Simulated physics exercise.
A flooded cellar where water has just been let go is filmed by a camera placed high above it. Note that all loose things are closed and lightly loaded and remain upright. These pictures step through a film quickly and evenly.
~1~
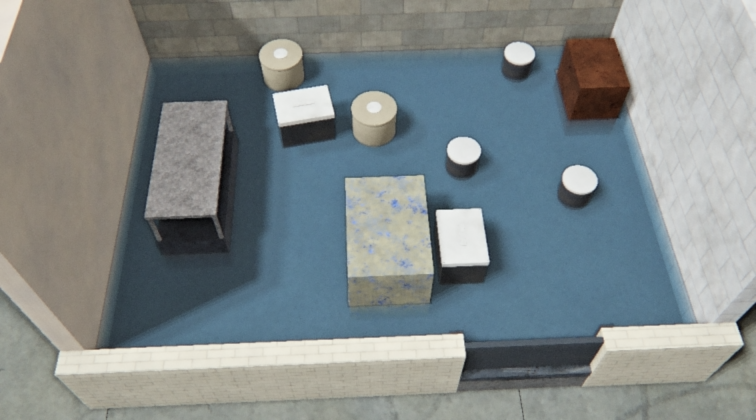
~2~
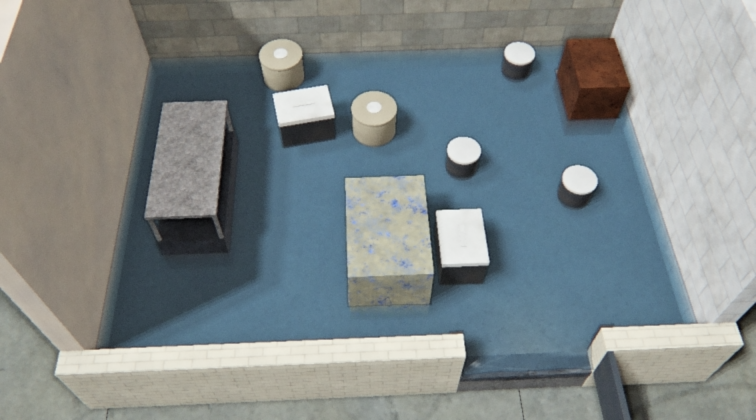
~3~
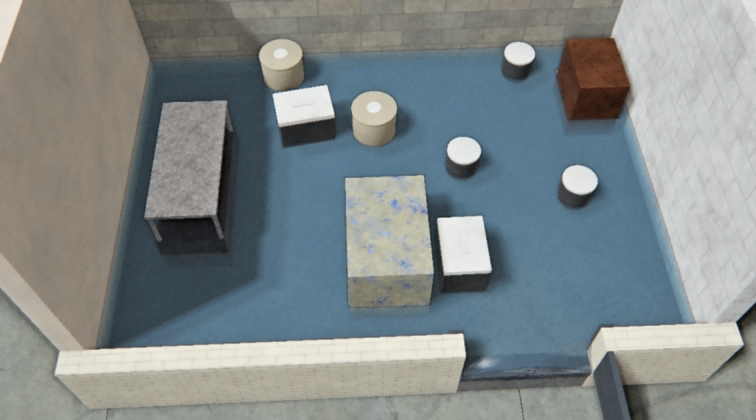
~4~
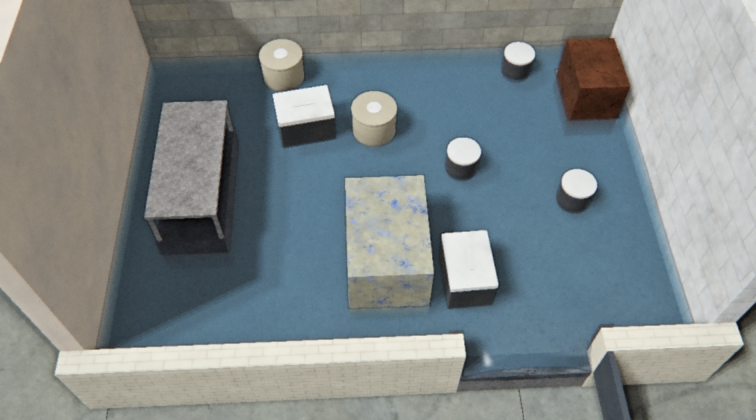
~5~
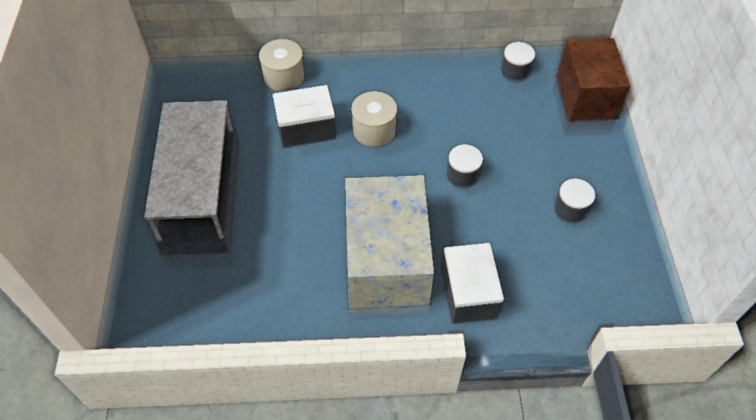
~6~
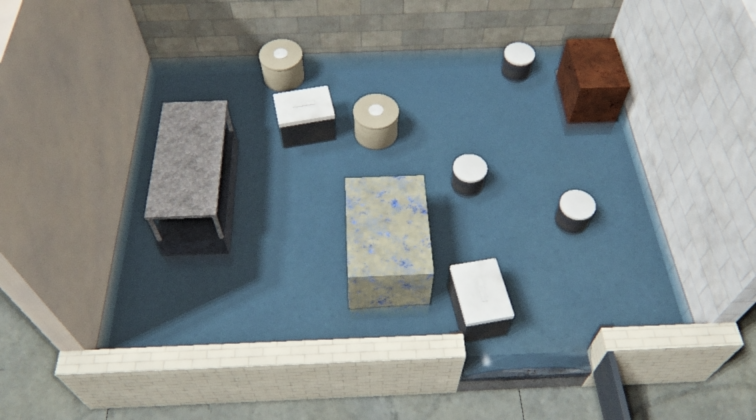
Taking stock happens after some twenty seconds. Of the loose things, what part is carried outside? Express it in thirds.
It comes to two thirds or above.
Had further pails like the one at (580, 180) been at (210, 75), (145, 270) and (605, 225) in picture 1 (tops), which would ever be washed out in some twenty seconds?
Okay, one at a time: Does not get out, next does not get out, last gets out.
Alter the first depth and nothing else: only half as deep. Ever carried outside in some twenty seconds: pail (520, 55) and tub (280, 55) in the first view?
So, for the first: Held back, and for the second: Held back.
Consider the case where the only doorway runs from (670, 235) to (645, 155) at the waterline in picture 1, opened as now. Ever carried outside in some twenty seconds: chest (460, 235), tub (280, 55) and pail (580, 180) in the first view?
Object one: Remains; object two: Remains; object three: Leaves.
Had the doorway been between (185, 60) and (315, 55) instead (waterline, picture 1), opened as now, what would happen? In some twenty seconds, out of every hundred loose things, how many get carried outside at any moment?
I'd say some 90 in a hundred.
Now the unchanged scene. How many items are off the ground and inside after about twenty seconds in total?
The count is 1.
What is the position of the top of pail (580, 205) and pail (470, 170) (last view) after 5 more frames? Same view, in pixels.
The first top is close to (596, 261) and the second close to (513, 233).
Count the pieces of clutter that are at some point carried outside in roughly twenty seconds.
By my reckoning the answer is 6.
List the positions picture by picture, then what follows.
The first frame shows a chest at (462, 236) floats; a pail at (580, 179) floats; 0 of 7 have shifted.
The second frame shows a chest at (462, 236) floats; a pail at (580, 179) floats; 0 of 7 have shifted.
The third frame shows a chest at (464, 243), afloat, close to its start; a pail at (580, 179) floats; 1 of 7 have shifted.
The fourth frame shows a chest at (470, 259), afloat, close to its start; a pail at (580, 183) floats, close to its start; 1 of 7 have shifted.
The fifth frame shows a chest at (473, 273) floats, a stride from its start; a pail at (578, 193) floats, close to its start; 3 of 7 have shifted.
The sixth frame shows a chest at (482, 290), afloat, a stride from its start; a pail at (578, 204) floats, close to its start; 3 of 7 have shifted.
A moment on, 1 of 7 are out; 6 afloat.
Next, 3 of 7 are out; 4 afloat.
Later, 4 of 7 are out; 3 afloat.
In the end, 6 of 7 are out; 1 afloat.
